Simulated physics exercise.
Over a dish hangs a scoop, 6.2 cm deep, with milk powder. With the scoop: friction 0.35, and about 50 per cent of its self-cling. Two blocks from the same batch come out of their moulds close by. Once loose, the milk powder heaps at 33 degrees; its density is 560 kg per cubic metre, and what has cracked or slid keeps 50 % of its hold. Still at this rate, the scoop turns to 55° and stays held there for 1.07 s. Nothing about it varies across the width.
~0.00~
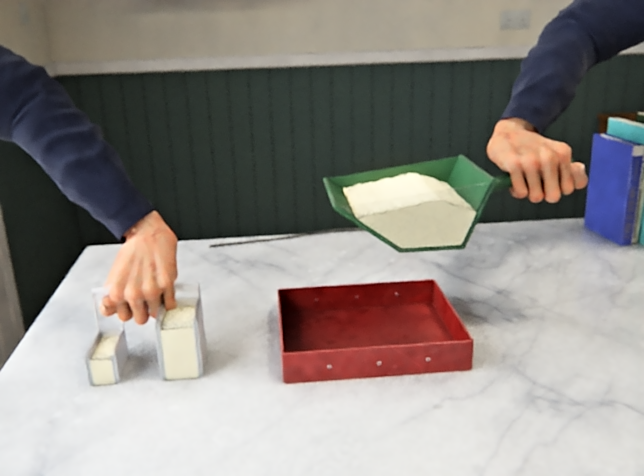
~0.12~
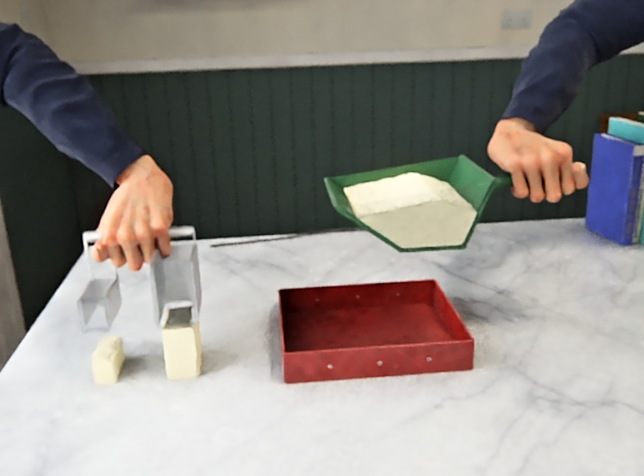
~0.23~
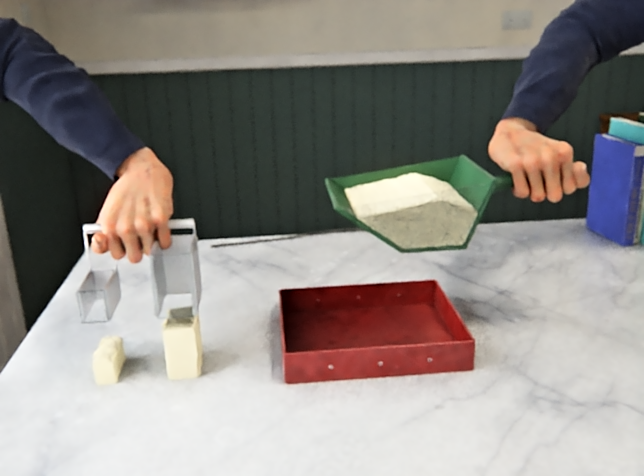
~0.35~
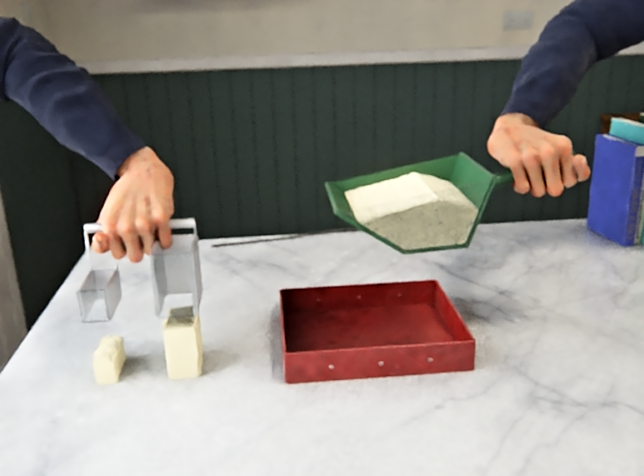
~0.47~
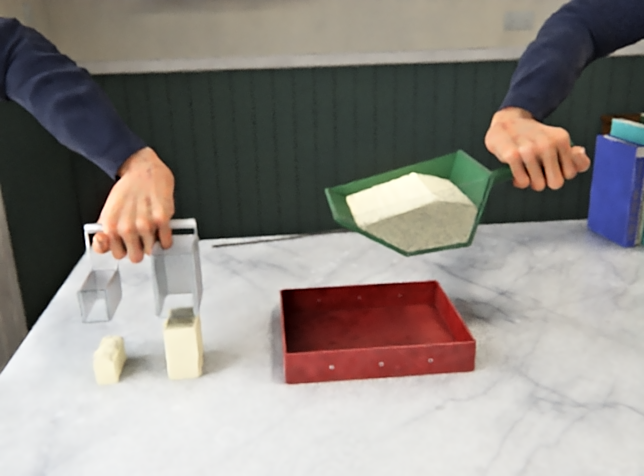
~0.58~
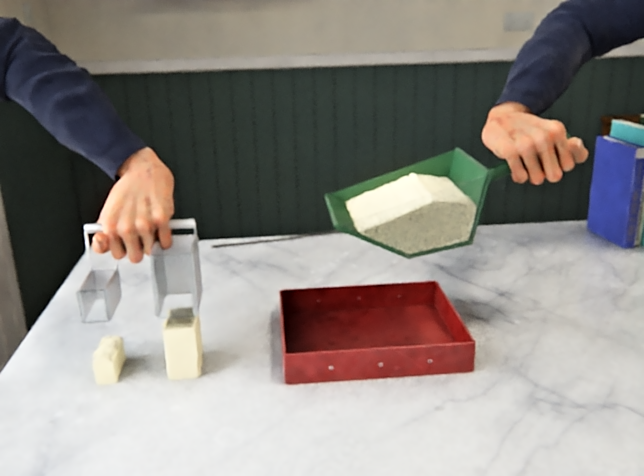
Two hands in dark blue sleeves reach over a white marble table before a dark green panelled wall, seen from the front and slightly above by a still camera. The right hand holds a green scoop of pale powder above a red tray, with blue books beyond. The left hand lifts two clear moulds off two cream blocks and holds them there, then the scoop tilts slightly, its powder staying heaped.
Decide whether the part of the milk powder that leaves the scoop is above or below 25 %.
The answer is below 25 %.
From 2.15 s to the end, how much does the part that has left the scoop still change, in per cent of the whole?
About 1 %.
After 1.05 s, the scoop is at 25 degrees and 0 % has left it.
After 1.60 s, the scoop is at 43 degrees and 0 % has left it.
After 2.15 s, the scoop is at 55 degrees and 0 % has left it.
After 2.70 s, the scoop is at 55 degrees and 1 % has left it.
After 2.81 s, the scoop is at 55 degrees and 1 % has left it.
